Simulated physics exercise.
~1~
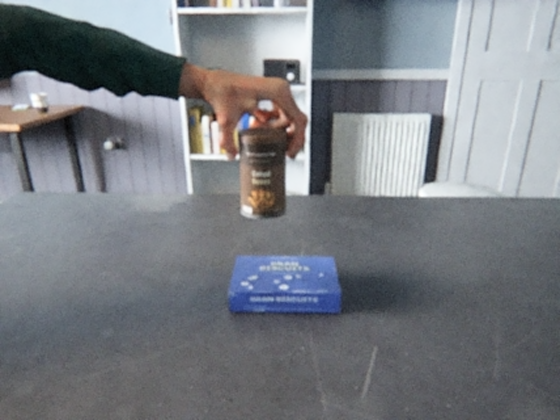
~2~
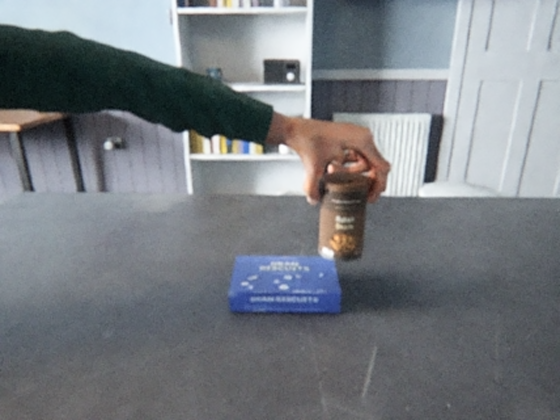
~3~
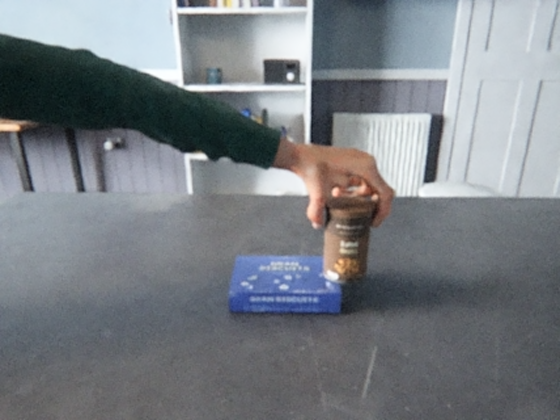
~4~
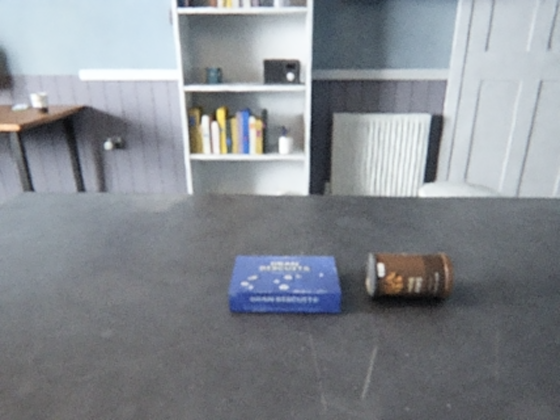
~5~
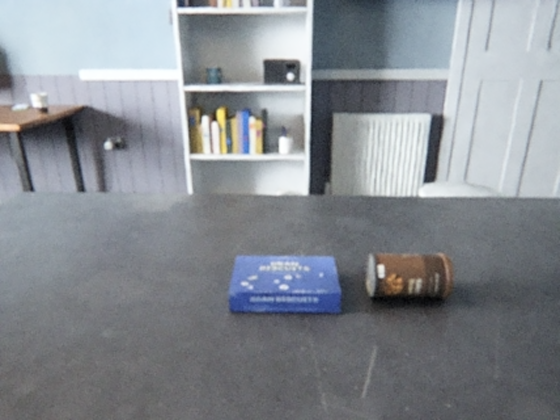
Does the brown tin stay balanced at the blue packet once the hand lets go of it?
No, the pile gives way. The brown tin falls and ends up on its side on the table, to the right of the blue packet.
